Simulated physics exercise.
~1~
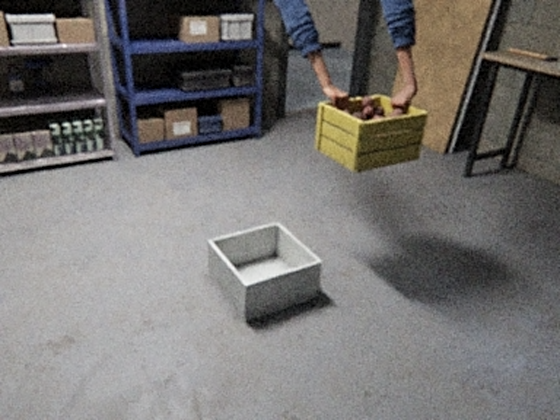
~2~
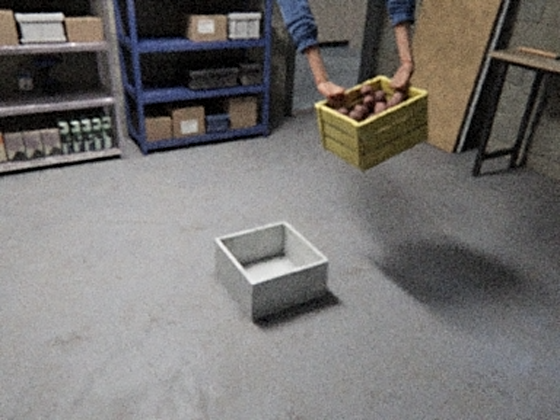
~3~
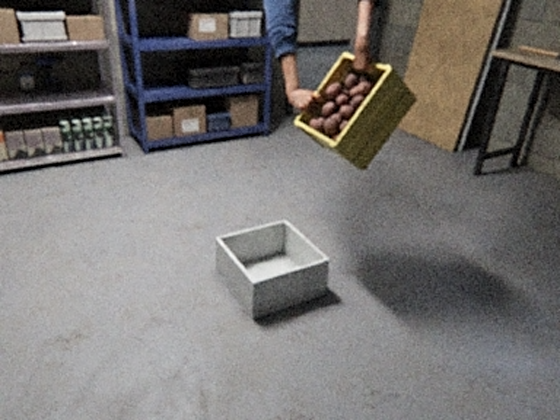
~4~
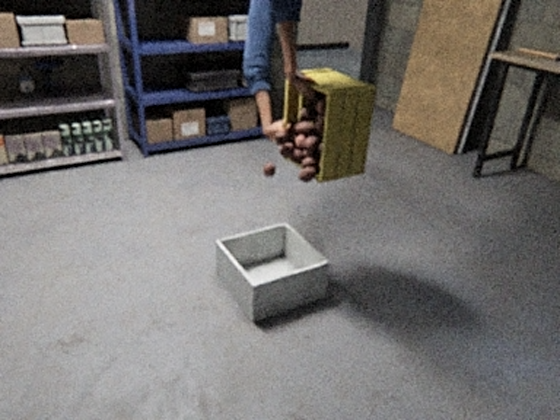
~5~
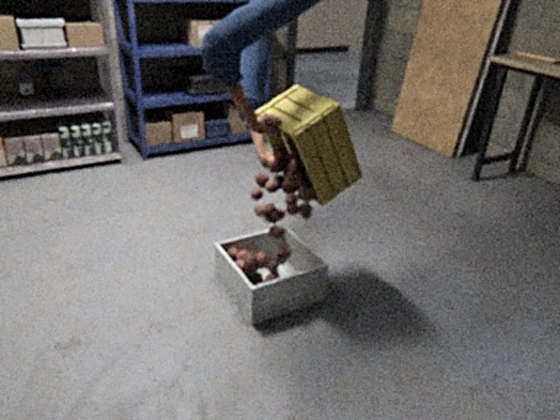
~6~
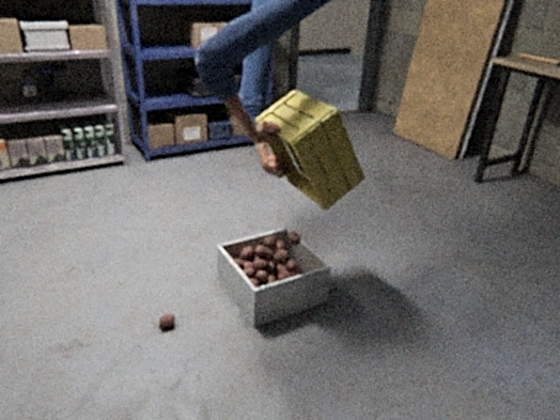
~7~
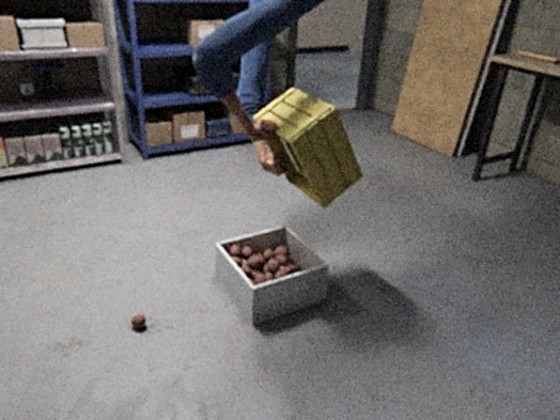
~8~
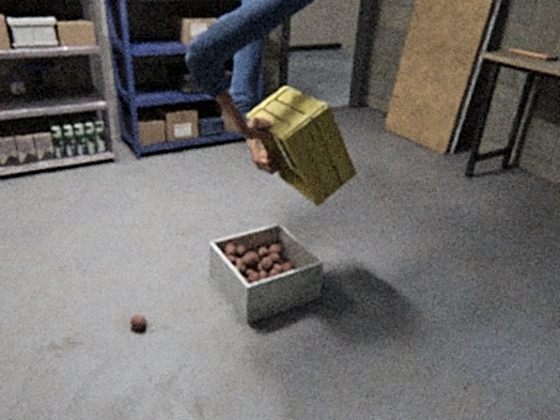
A yellow box full of round red potatoes hangs from a person's two hands above a concrete floor, with shelves behind and an empty white tray below. The hands begin tipping it toward the left, and the potatoes show as its open top swings over. Once it lies on its side, the first potatoes spill out and drop. It tips further, and a thick stream tumbles into the tray. The box empties and is held still, upended, while one stray potato rolls left across the floor. It comes to rest there, with the others heaped in the tray.
